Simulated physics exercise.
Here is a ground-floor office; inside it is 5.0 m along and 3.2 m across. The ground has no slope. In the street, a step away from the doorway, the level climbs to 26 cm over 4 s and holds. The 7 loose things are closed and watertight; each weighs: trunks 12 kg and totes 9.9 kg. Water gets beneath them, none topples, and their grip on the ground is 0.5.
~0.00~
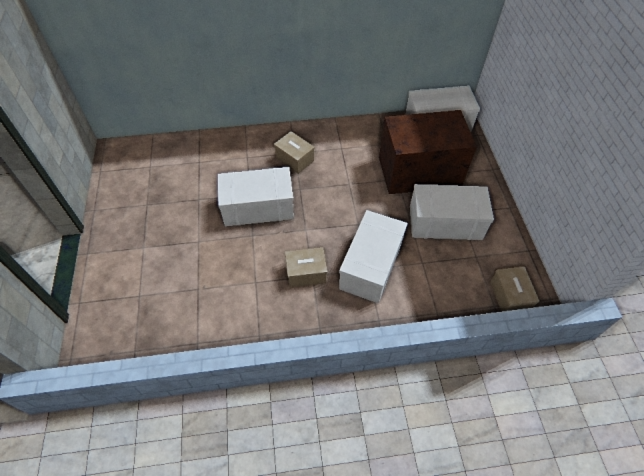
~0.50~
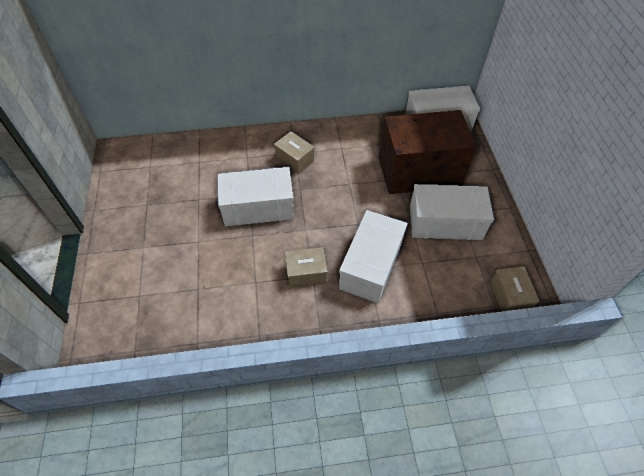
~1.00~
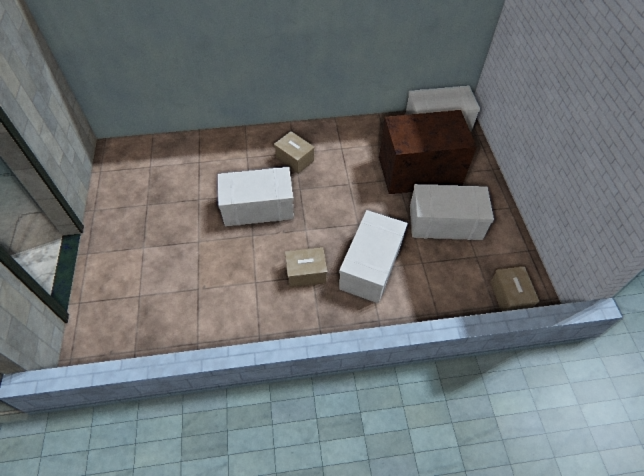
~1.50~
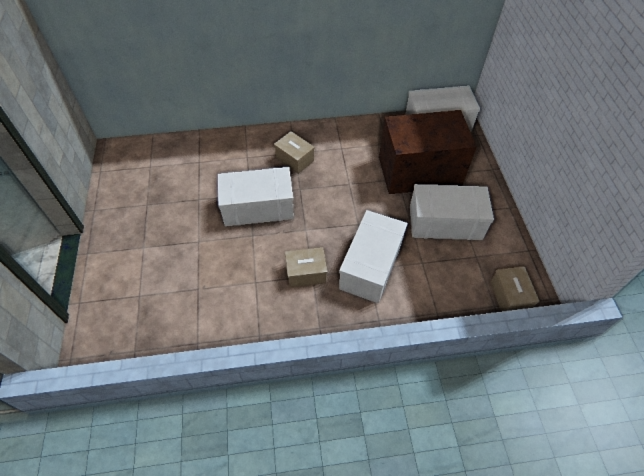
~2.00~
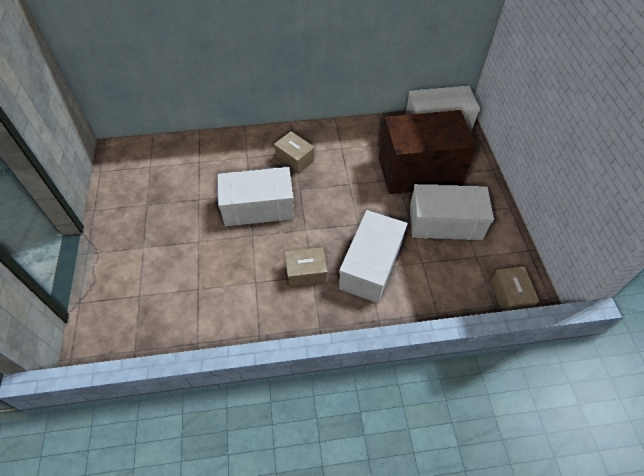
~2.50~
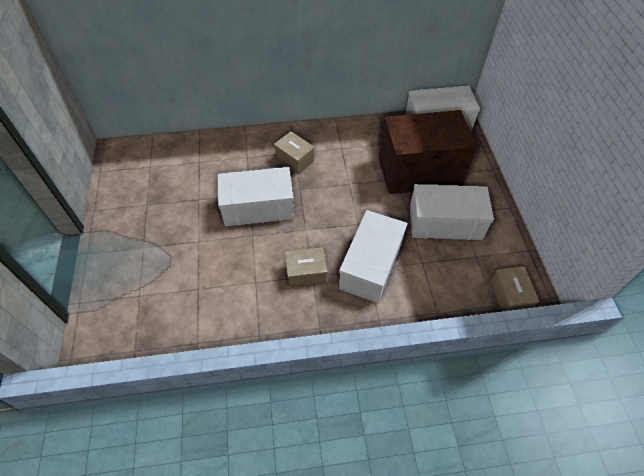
Tiled room with scattered boxes staying still as water spreads over the paving outside, then seeps in through the left doorway.
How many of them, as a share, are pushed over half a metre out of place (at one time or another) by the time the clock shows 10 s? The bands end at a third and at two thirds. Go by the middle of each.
That comes to two thirds or more.
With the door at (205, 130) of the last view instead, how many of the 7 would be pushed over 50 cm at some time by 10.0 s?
Then 4.
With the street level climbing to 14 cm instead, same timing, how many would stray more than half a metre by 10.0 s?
Then 1.
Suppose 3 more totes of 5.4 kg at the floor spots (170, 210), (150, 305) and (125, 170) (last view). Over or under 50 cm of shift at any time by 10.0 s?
In that order: Over, over, less.
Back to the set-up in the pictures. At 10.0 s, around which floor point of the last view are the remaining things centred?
At about (411, 191).
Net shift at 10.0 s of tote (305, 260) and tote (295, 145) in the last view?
In that order: 100 cm, 50 cm.
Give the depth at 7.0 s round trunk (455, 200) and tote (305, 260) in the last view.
About 8 and 6 cm.
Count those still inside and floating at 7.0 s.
At that moment 3.
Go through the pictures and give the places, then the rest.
In the first picture, a trunk at (444, 100) rests on the ground; a tote at (294, 146), on the bottom; 0.0 m2 under water; 0 of 7 have shifted.
In the second picture, a trunk at (444, 100), on the bottom; a tote at (294, 146) rests on the ground; 0.0 m2 under water; 0 of 7 have shifted.
In the third picture, a trunk at (444, 100) rests on the ground; a tote at (294, 146), on the bottom; 0.0 m2 under water; 0 of 7 have shifted.
In the fourth picture, a trunk at (444, 100), on the bottom; a tote at (294, 146) rests on the ground; water covers 0.0 m2; 0 of 7 have shifted.
In the fifth picture, a trunk at (444, 100), on the bottom; a tote at (294, 146), on the bottom; 0.1 m2 under water; 0 of 7 have shifted.
In the sixth picture, a trunk at (444, 100), on the bottom; a tote at (294, 146) rests on the ground; water covers 0.7 m2; 0 of 7 have shifted.
After 3.5 s 0 of 7 are over 50 cm from their spots; 0 afloat.
After 4.5 s 0 of 7 are over 50 cm from their spots; 0 afloat.
After 7.0 s 2 of 7 are over 50 cm from their spots; 3 afloat.
After 10.0 s 7 of 7 are over 50 cm from their spots, and 7 have been at some point; 7 afloat.
